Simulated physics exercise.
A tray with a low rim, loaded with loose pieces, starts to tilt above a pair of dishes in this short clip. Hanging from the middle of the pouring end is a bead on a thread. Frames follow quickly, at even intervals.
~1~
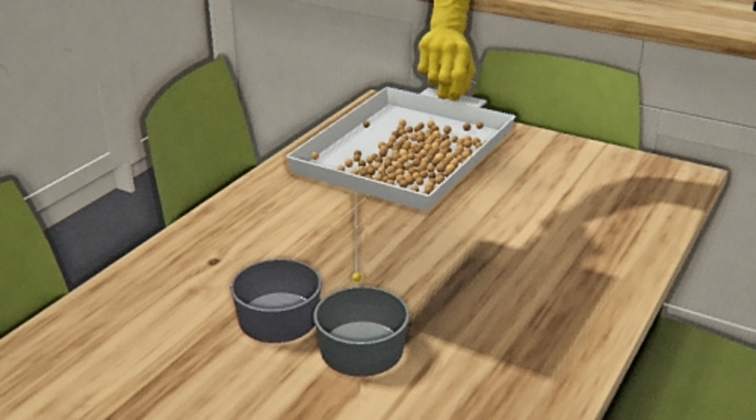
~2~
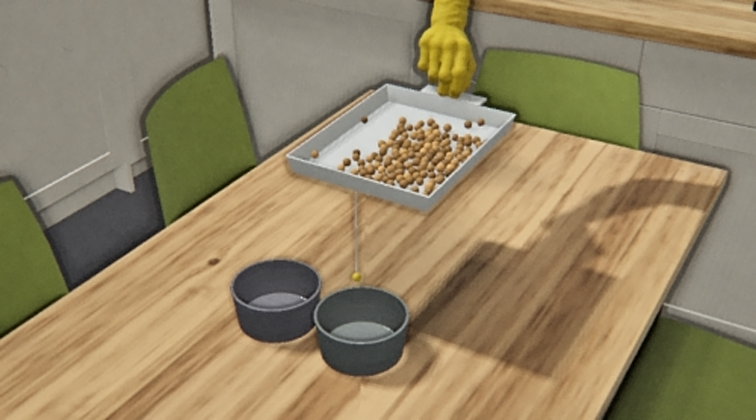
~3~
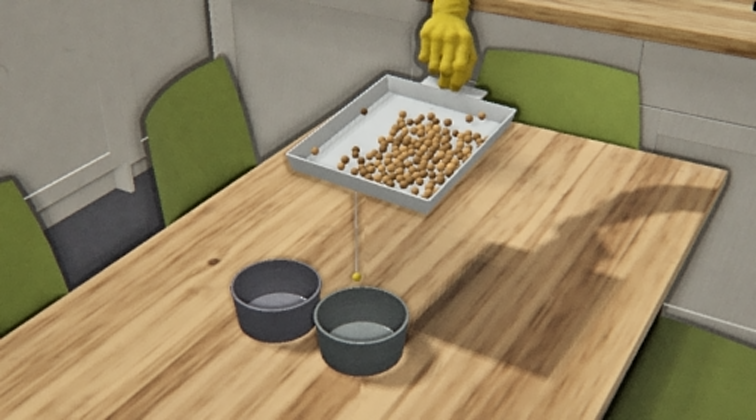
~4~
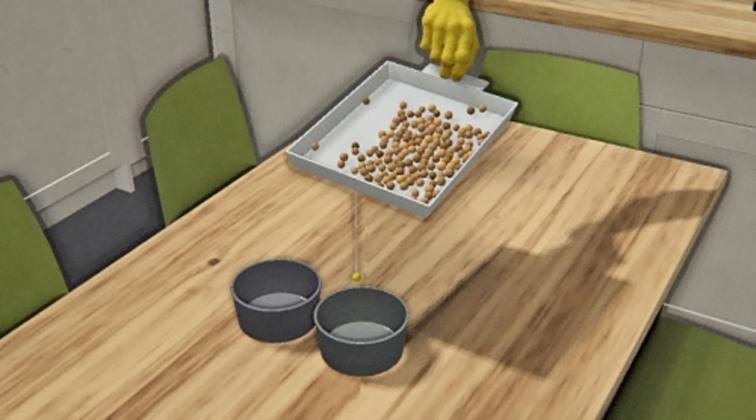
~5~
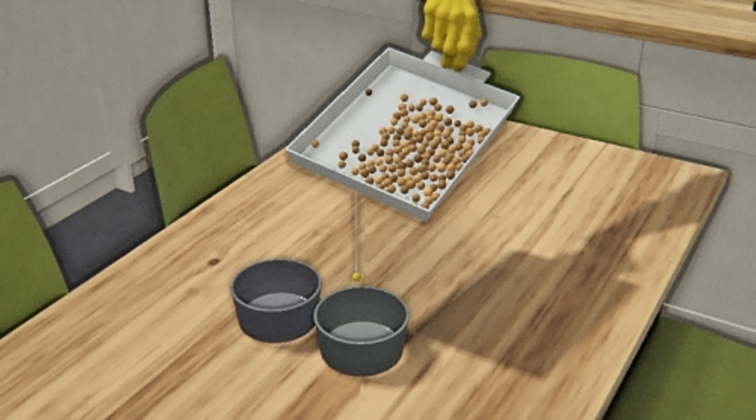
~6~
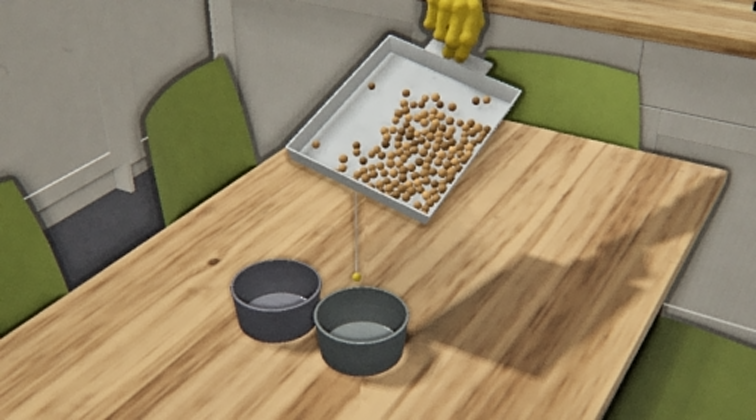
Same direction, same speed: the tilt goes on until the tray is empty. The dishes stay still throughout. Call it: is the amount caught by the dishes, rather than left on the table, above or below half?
Below half.
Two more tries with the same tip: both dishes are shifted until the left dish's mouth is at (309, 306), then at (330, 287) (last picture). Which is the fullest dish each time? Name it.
In the first try it's the one on the right, and in the second it's the one on the right.
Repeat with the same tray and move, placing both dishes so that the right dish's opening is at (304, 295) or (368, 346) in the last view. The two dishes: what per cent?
0 %, 0 %.
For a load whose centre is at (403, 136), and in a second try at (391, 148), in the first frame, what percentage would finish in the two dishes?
You'd get 10 % the first time and 20 % the second.
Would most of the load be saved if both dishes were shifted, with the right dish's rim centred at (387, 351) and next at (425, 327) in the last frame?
Result, first place: Not as much as half; second place: Exceeding half.
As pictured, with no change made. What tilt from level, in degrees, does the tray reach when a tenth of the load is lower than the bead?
Tilt: Around 80 degrees.
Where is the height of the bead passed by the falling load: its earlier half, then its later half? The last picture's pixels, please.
I'd place the first part at (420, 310) and the rest at (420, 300).
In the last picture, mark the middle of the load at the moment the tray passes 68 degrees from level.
Roughly (418, 198).
Just after the last frame, tray tipped steeply; almost all on the tray; about a tenth in the air.
A moment on, tray tipped past a quarter turn; just a few on the tray; about a tenth in the right dish; the larger part outside both; about a tenth in the air.
Further on, tray tipped past a quarter turn; about a tenth in the right dish; the larger part outside both.
When it is over, tray tipped past a quarter turn; about a tenth in the right dish; not one in the left dish; the larger part outside both.
